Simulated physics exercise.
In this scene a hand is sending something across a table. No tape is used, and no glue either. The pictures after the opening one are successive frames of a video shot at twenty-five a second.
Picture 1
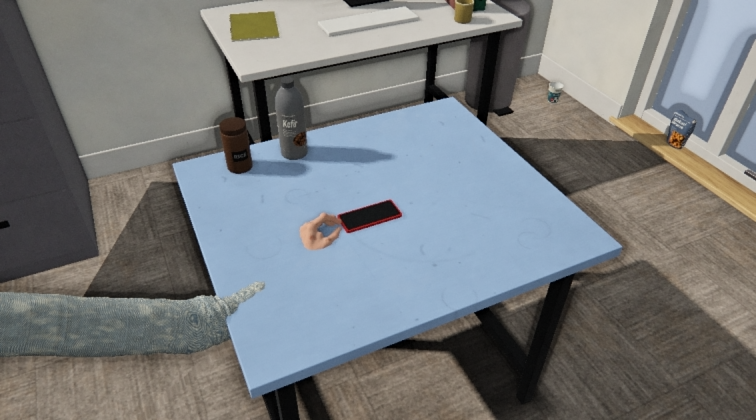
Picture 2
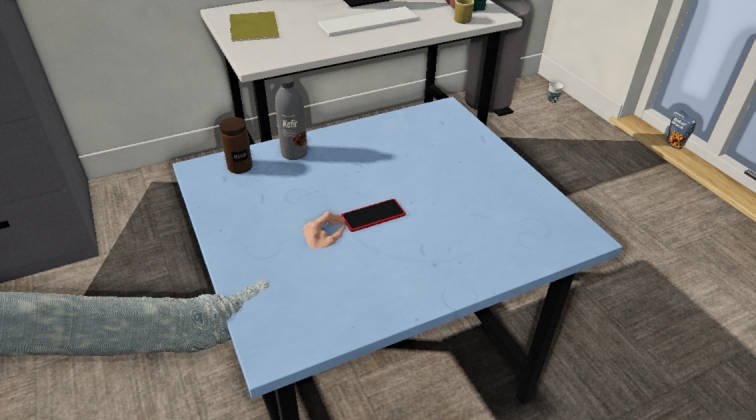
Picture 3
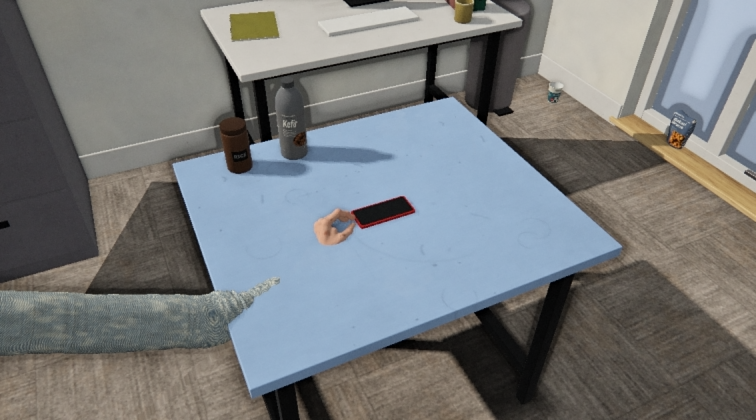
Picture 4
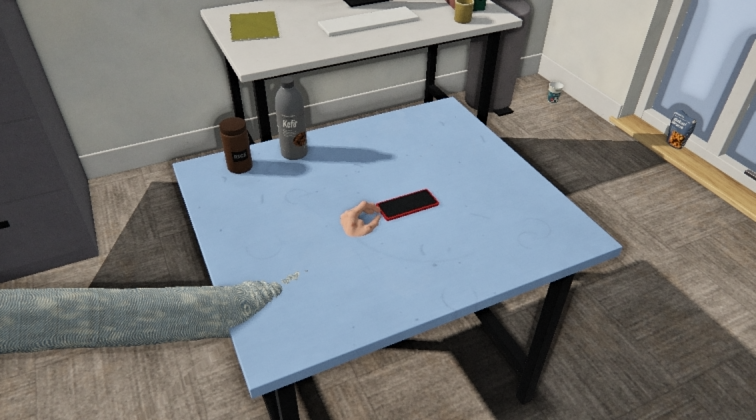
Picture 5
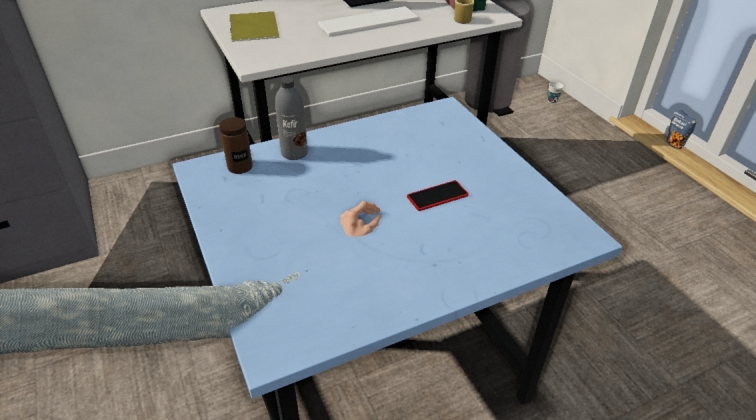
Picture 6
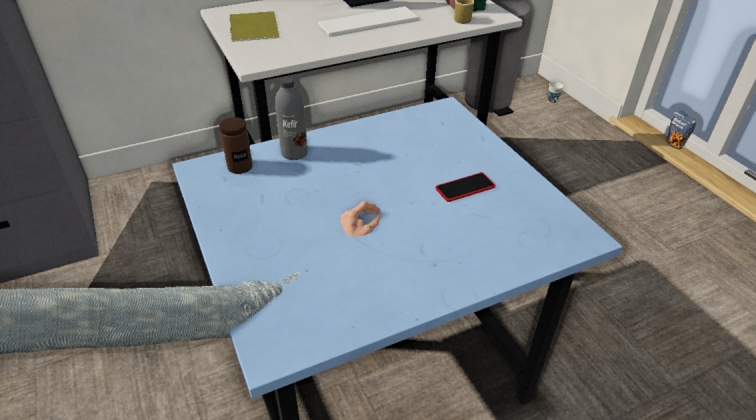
A red phone sliding right across a blue table, pushed by a hand that then stays still as the phone moves away.
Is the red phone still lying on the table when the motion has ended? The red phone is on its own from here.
No: It will go past the edge.
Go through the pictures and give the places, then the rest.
The first frame shows under the hand; red phone (370, 216).
The second frame shows under the hand; red phone (373, 215).
The third frame shows under the hand; red phone (383, 212).
The fourth frame shows red phone (408, 205).
The fifth frame shows red phone (438, 195) shifted a little.
The sixth frame shows red phone (466, 187) shifted about its own width.
Then, 0.10 s on from there, red phone shifted well along near (526, 169).
Then, 0.30 s on from there, red phone now off the table.
Then, 0.40 s on from there, things are still on the move.
Then, 0.60 s on from there, as before.
In the end, off the table, red phone.
